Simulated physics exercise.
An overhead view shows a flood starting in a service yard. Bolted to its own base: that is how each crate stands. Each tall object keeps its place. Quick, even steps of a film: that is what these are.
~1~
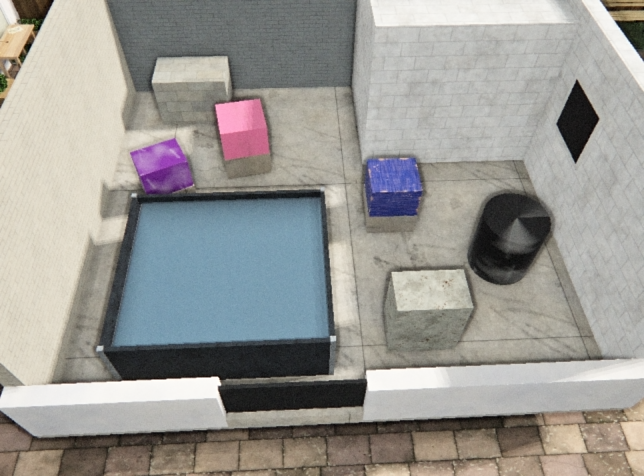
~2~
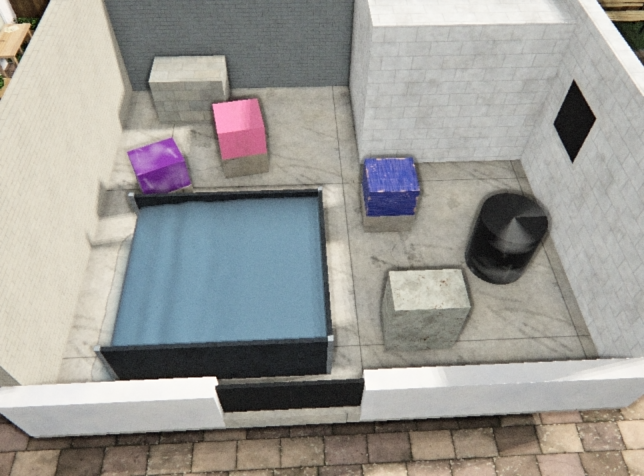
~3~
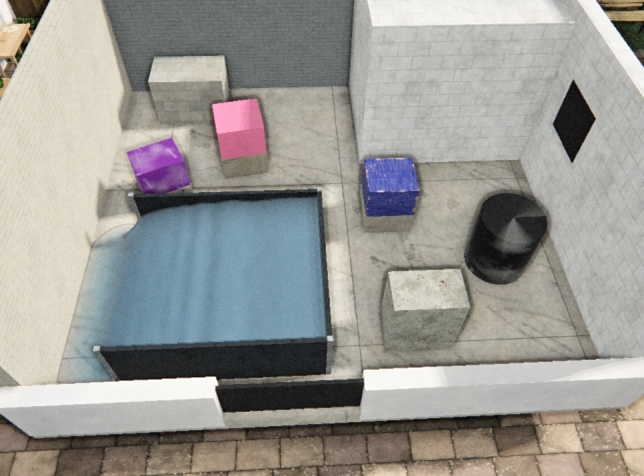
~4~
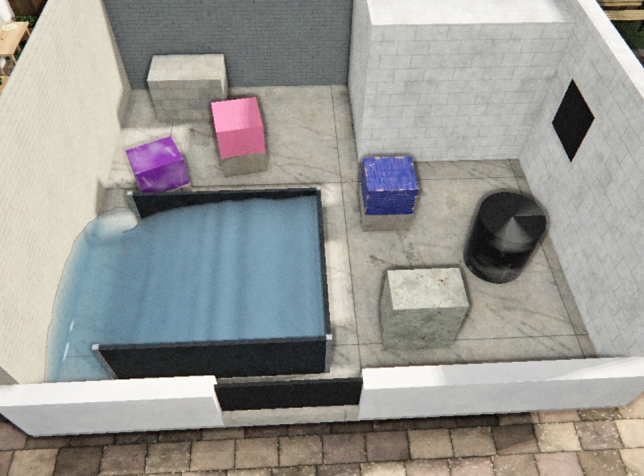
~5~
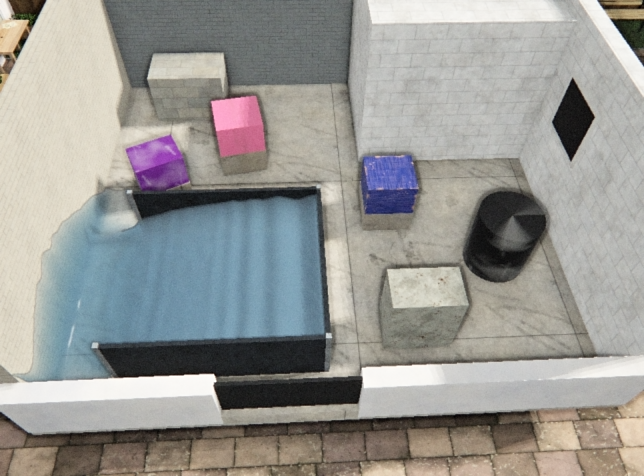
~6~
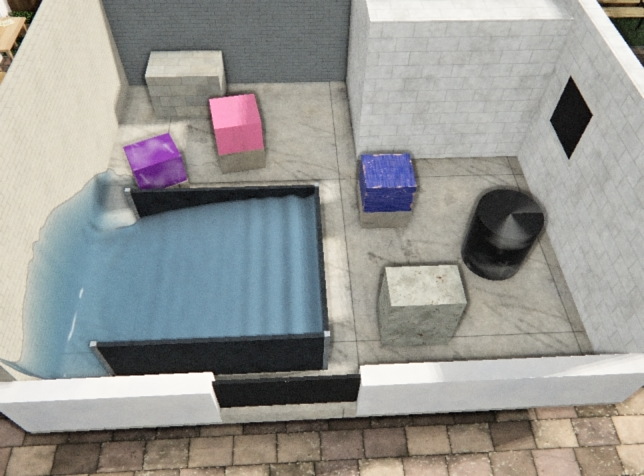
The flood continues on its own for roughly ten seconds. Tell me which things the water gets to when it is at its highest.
Here is how it goes: The pink crate is never reached, the blue crate is never reached, the purple crate is reached.
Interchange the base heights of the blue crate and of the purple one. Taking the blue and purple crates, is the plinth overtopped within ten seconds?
Blue: Untouched, purple: Flooded.
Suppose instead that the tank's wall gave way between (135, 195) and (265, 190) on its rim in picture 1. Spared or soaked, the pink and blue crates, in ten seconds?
So the pink crate goes wet while the blue crate remains untouched.
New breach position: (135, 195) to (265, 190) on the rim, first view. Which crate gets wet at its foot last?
It's the blue-painted one.
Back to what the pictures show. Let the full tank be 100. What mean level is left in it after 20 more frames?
My best guess is about 50 per cent.
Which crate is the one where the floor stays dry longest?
Note: The blue-painted one.
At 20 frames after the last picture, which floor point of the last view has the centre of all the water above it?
The water's middle lies around (220, 253).
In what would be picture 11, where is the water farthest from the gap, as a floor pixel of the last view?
About (130, 86).
A moment on, water covers 25 % of the floor; the pink crate not reached, the blue crate not reached, the purple crate water round its plinth.
Next, water covers 40 % of the floor; the pink crate water round its plinth, the blue crate not reached, the purple crate water round its plinth.
Then, water covers 70 % of the floor; the pink crate water round its plinth, the blue crate water round its plinth, the purple crate water round its plinth.
Later, water covers 95 % of the floor; the pink crate water round its plinth, the blue crate water round its plinth, the purple crate water round its plinth.
In the end, water covers 100 % of the floor; the pink crate stayed above the water, the blue crate stayed above the water, the purple crate was topped.
